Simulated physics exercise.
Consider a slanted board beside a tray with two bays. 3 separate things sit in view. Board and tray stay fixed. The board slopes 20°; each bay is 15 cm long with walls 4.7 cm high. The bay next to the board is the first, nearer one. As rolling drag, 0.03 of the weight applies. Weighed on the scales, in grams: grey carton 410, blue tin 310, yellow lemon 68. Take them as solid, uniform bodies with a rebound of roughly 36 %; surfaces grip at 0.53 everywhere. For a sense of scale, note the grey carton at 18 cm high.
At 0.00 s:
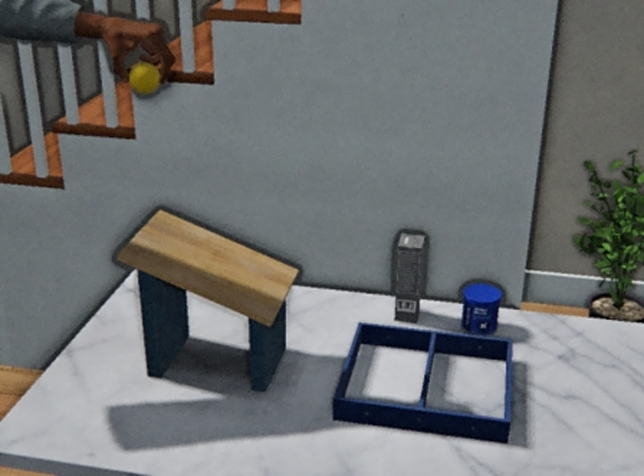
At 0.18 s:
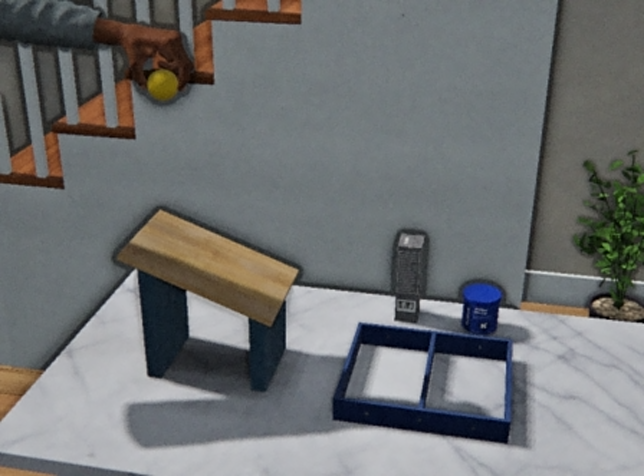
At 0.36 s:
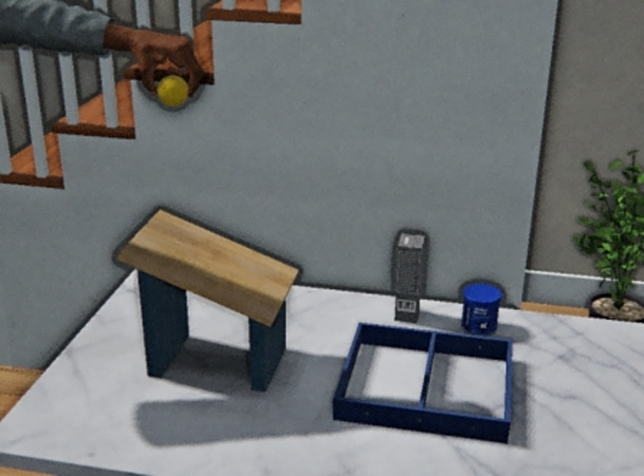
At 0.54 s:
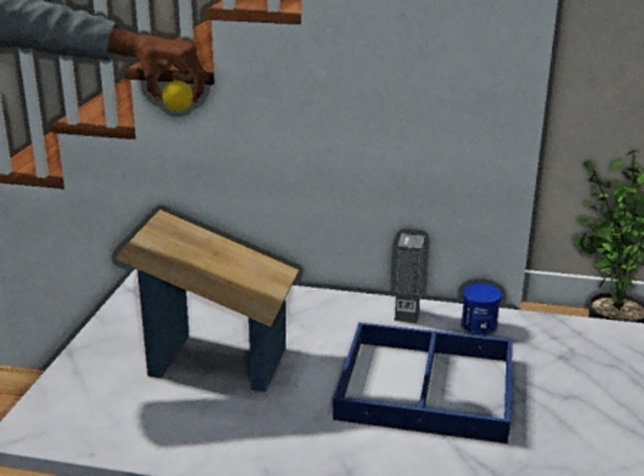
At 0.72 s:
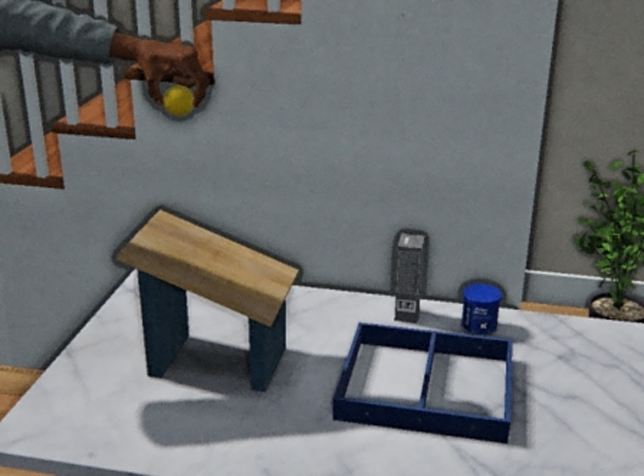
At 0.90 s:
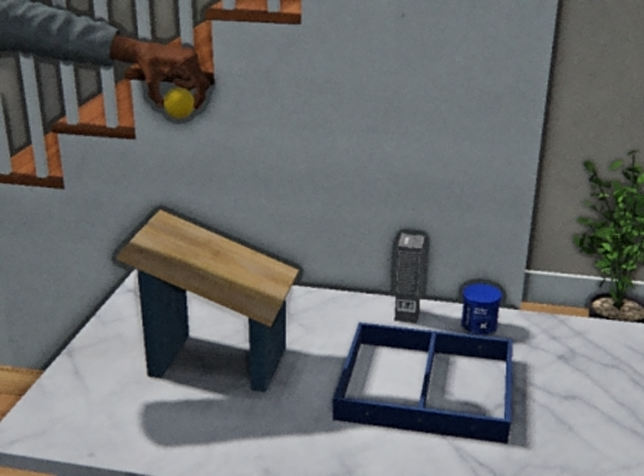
The video shows a hand holding a yellow lemon near a staircase, moving it a short way right and slightly down, then keeping it nearly still above a slanted wooden board beside a blue tray, grey carton and blue tin.
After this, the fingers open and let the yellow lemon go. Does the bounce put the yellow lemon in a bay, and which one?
Yes, the nearer bay.
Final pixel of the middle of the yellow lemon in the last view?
The resting point is around (365, 369).
Around 1.20 s, yellow lemon near (186, 208).
Around 1.50 s, yellow lemon near (305, 293).
Around 1.80 s, yellow lemon near (403, 360).
Finally (2.8 s), it is in the nearer bay; the bystanders still in place (within 4 cm). Final places as that camera would see them, yellow lemon near (365, 369).
